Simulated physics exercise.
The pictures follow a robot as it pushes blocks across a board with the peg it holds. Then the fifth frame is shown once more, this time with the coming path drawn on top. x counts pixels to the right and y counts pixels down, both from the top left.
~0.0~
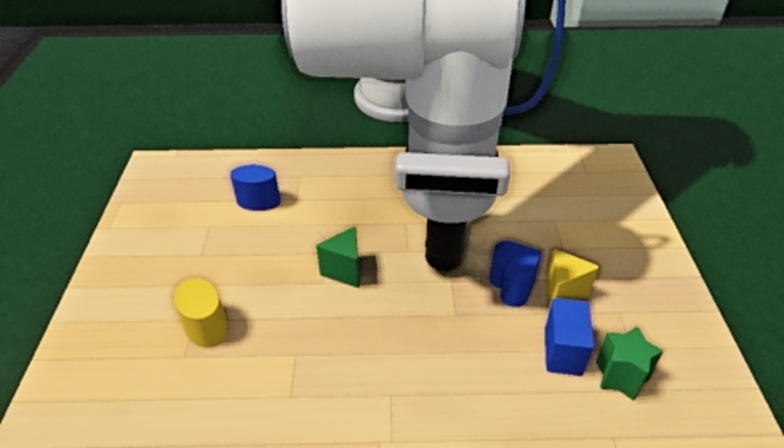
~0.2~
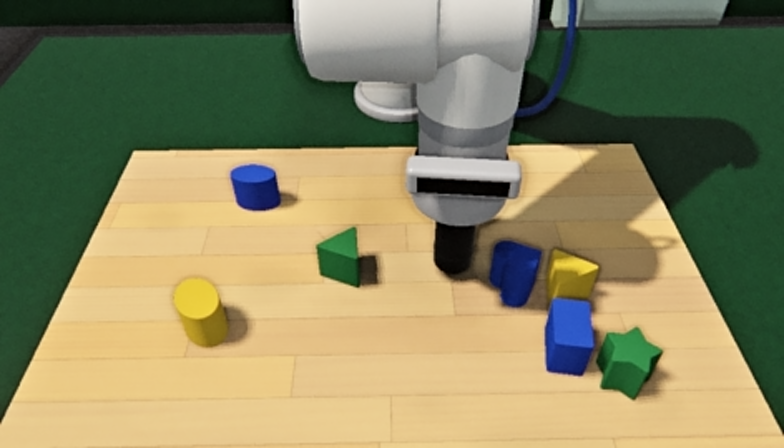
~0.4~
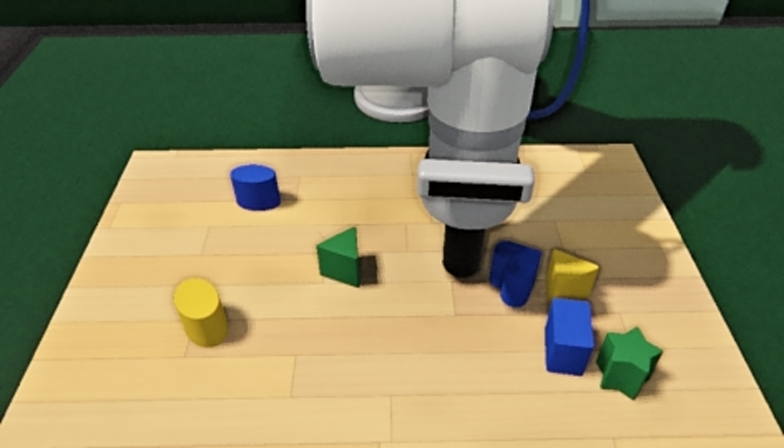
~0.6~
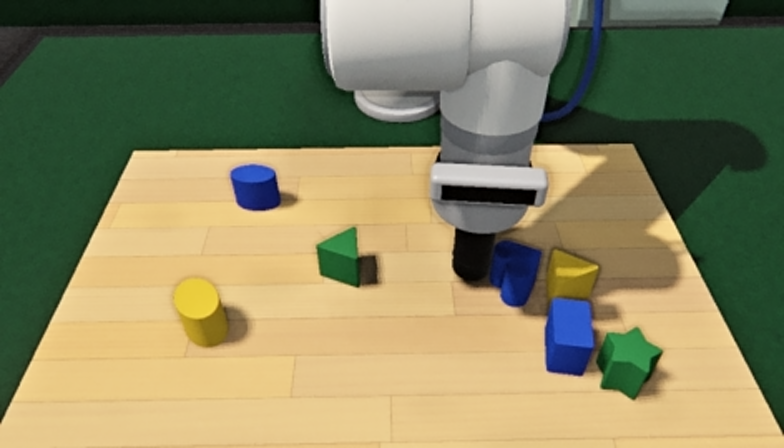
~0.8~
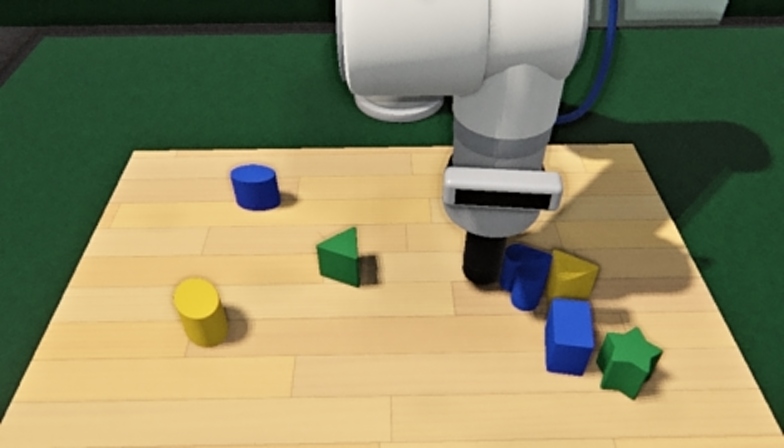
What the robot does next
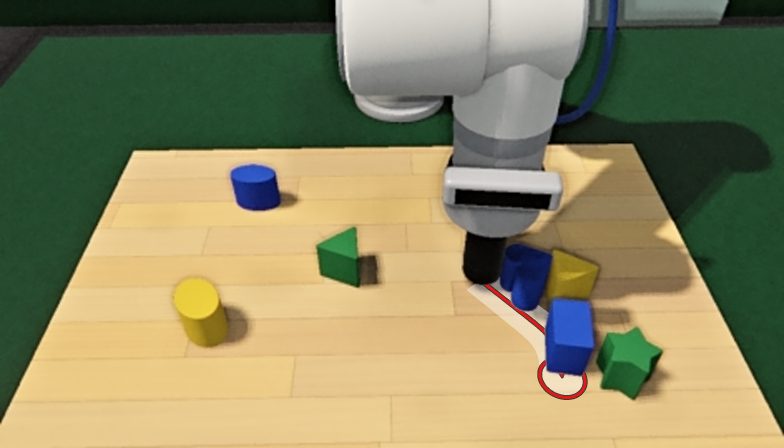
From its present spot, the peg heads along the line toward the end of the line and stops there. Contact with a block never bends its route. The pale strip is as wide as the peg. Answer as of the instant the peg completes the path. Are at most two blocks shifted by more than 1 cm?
Going by the path, no.
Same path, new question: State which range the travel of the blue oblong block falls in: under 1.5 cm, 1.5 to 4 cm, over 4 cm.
It will move more than 4 cm.
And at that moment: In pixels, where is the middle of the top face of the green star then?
Its top middle will sit at (664, 369).
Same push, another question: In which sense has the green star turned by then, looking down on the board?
Viewed from overhead, the green star winds up turned anticlockwise.
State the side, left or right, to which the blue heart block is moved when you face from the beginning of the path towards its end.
Out to the left.
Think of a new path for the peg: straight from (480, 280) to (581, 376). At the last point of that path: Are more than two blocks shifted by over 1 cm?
Yes
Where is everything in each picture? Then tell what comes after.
Peg's lower end at (444, 258); blue heart block at (518, 257); yellow three-sided block at (571, 266); blue oblong block at (573, 321); green star at (634, 347), in the first frame.
Peg at (452, 261); blocks still, in the second frame.
Peg at (461, 264); blocks still, in the third frame.
Peg at (471, 268); blocks still, in the fourth frame.
Peg at (481, 271); blue heart block at (529, 261); yellow three-sided block at (571, 266); blue oblong block at (573, 321); green star at (634, 347), in the fifth frame.
Drawn move, from (480, 280) via (514, 307) and (549, 336), ending at (562, 378).
What follows on the original path. One third of the way, peg at (516, 298); blue heart block at (569, 276), turned 35° anticlockwise; yellow three-sided block at (602, 268), turned 15° anticlockwise.
Two thirds of the way, peg at (552, 328); blue heart block at (599, 289), turned 75° anticlockwise; yellow three-sided block at (615, 266), turned 45° anticlockwise; blue oblong block at (593, 345), turned 10° clockwise; green star at (644, 354).
At the end, peg at (565, 369); blue heart block at (599, 289), turned 75° anticlockwise; yellow three-sided block at (615, 266), turned 45° anticlockwise; blue oblong block at (618, 389); green star at (664, 369), turned 55° anticlockwise.
